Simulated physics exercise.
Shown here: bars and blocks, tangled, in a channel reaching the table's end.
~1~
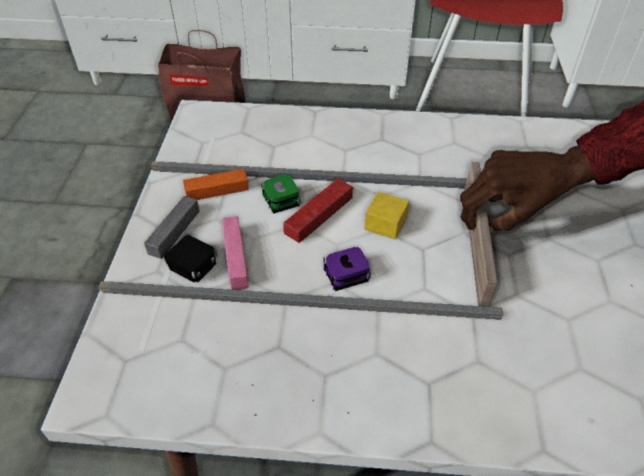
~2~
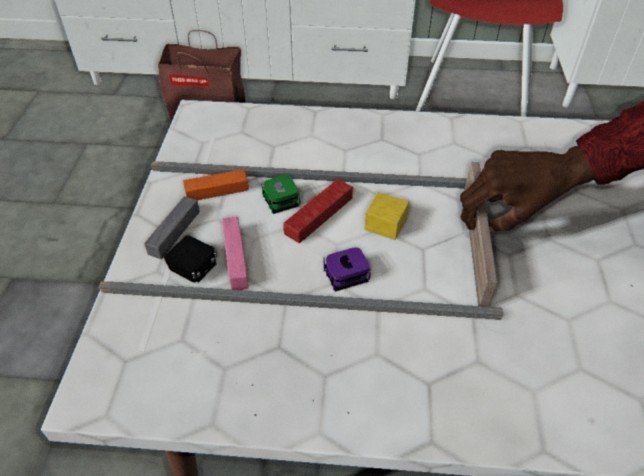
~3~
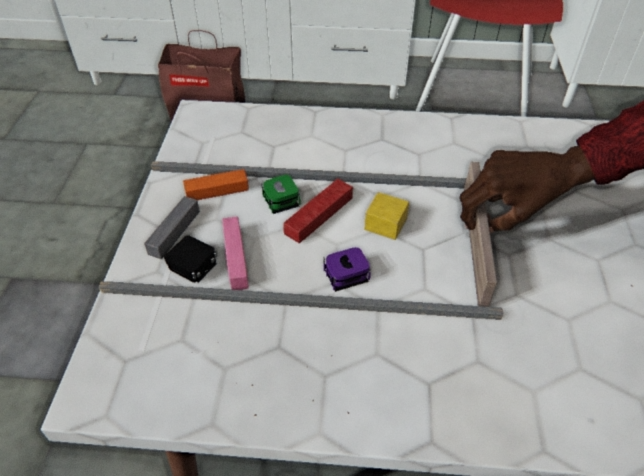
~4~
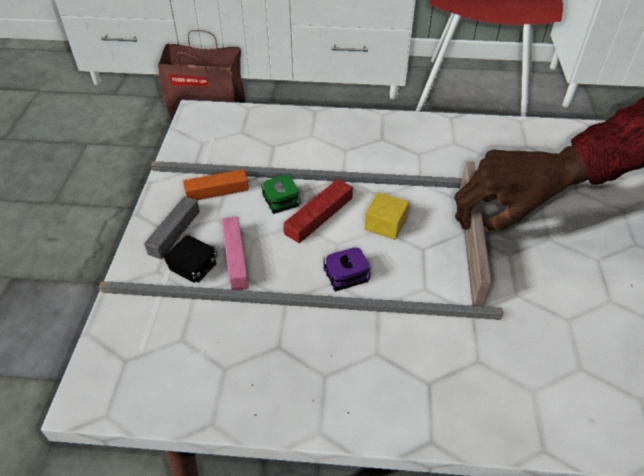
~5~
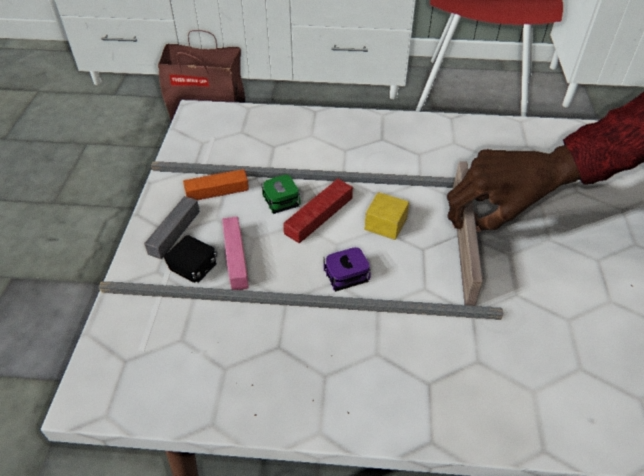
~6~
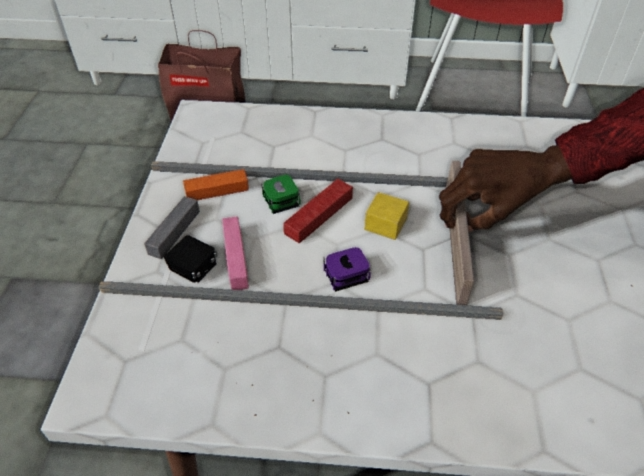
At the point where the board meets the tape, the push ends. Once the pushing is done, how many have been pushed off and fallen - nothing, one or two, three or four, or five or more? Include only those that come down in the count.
By then three or four have fallen.
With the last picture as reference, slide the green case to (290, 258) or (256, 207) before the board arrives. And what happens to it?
Trial 1: Stays aboard; trial 2: Off.
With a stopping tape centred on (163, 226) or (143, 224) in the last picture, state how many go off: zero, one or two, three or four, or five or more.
In order: Five or more, then five or over.
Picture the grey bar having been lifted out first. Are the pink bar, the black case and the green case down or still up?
Note: Pink bar is on by the end; black case is off by the end; green case is off by the end.
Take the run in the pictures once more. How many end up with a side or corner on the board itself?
It ends up touching 2.
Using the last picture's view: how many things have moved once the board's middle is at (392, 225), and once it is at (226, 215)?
1 by the first point, 8 by the second.
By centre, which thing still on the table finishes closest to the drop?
It's the pink bar that ends up nearest.
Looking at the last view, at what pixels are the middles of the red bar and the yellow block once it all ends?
Answer: First (147, 198), after that (169, 206).
Soon after, none off yet; grey bar at rest near (173, 227); black case at rest near (191, 261); orange bar at rest near (216, 186).
At rest, the number that fall off is three or four; fallen, green case, orange bar, black case and grey bar.
